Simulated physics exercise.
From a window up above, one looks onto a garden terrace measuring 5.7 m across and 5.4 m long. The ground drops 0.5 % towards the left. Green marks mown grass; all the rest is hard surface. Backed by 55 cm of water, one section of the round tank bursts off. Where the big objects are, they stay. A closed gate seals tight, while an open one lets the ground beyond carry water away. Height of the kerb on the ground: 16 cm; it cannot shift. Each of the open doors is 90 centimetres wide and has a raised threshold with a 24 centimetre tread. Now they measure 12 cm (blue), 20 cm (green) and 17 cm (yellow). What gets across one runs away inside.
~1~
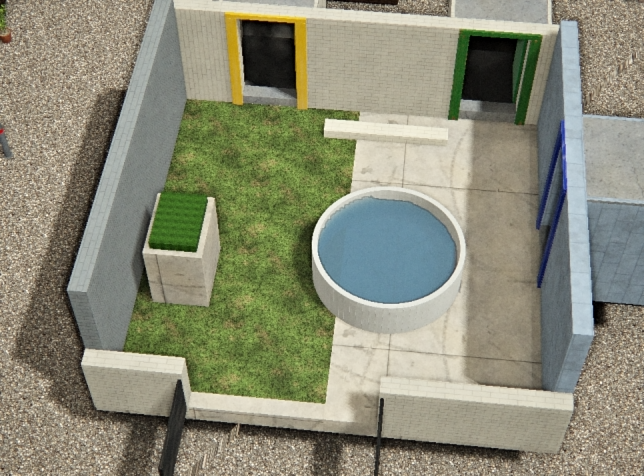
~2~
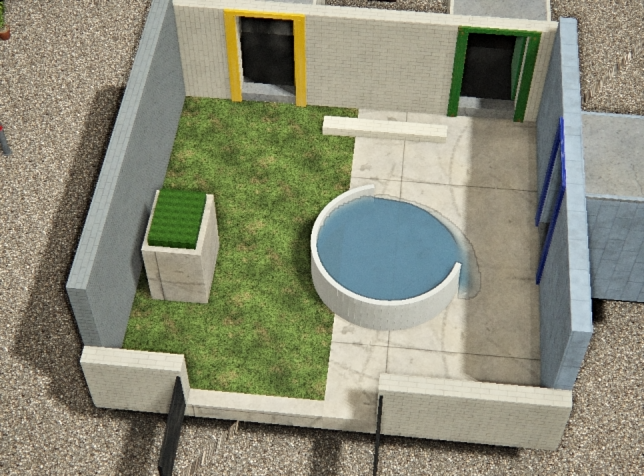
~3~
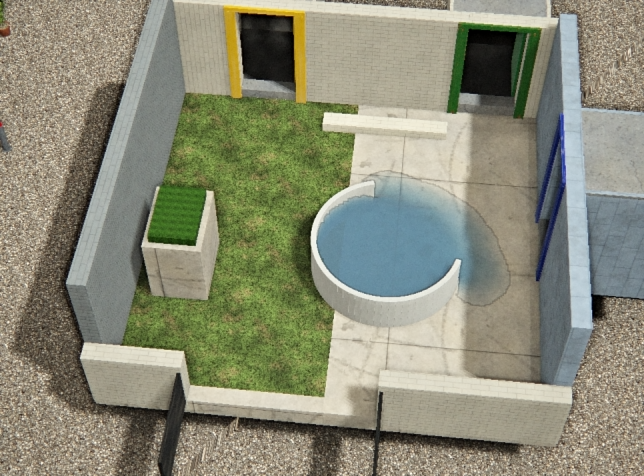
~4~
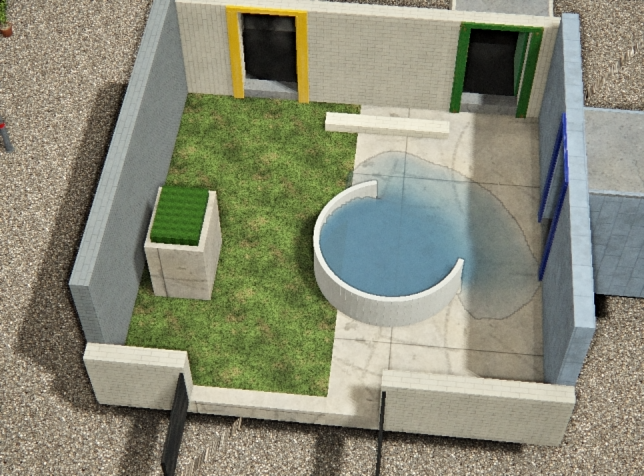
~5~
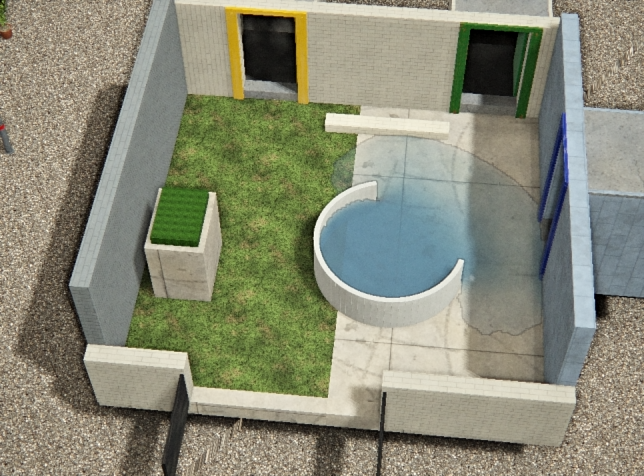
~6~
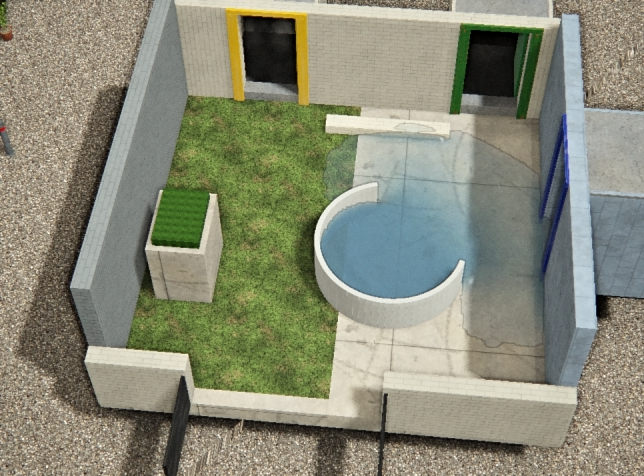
A round white tank of blue water stands in a walled courtyard seen from high above, half grass and half pale paving. A yellow-framed doorway and a green-framed one open in the back wall, a grass-topped block sits at left, and blue trim marks the right wall. The tank's far right side opens, and water spreads in a thin sheet over the paving towards the back and right walls.
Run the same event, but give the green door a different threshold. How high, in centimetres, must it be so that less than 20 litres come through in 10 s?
It must be about 27 cm high.
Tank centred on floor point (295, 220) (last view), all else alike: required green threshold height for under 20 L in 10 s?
A height near 18 cm.
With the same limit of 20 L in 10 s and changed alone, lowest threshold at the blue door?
The blue one would have to be about 21 cm high.
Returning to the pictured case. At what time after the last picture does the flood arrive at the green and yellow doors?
Times - green 0.2 seconds, yellow 2.4 seconds.
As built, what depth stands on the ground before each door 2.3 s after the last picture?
Lab note, cm: Blue 14; green 26; yellow 1.
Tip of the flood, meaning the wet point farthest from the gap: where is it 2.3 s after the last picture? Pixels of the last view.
At about (250, 123).
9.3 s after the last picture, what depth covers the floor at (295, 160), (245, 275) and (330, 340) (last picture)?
About 7, 6 and 4 cm.
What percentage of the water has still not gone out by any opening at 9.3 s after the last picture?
Around 88 per cent of the water.
Then, 0.7 s after the last picture water covers 30 % of the floor, deepest (36 cm) near (521, 125); 20 cm at the green door, 0 litres in over its 20 cm threshold.
Then, 2.3 s after the last picture water covers 50 % of the floor; 26 cm at the green door, 56 litres in over its 20 cm threshold.
Then, 9.3 s after the last picture water covers 95 % of the floor, deepest (8 cm) near (167, 234); 3 cm at the green door, 65 litres in over its 20 cm threshold.
At the green door as built, the water peaked near 34 cm, 1.3 s after the last picture.
Run again over the same 10 s with other heights there, 44 litres in over 22.5 cm, 12 litres over 30 cm. The limit of 20 litres is kept from about 27 cm up.
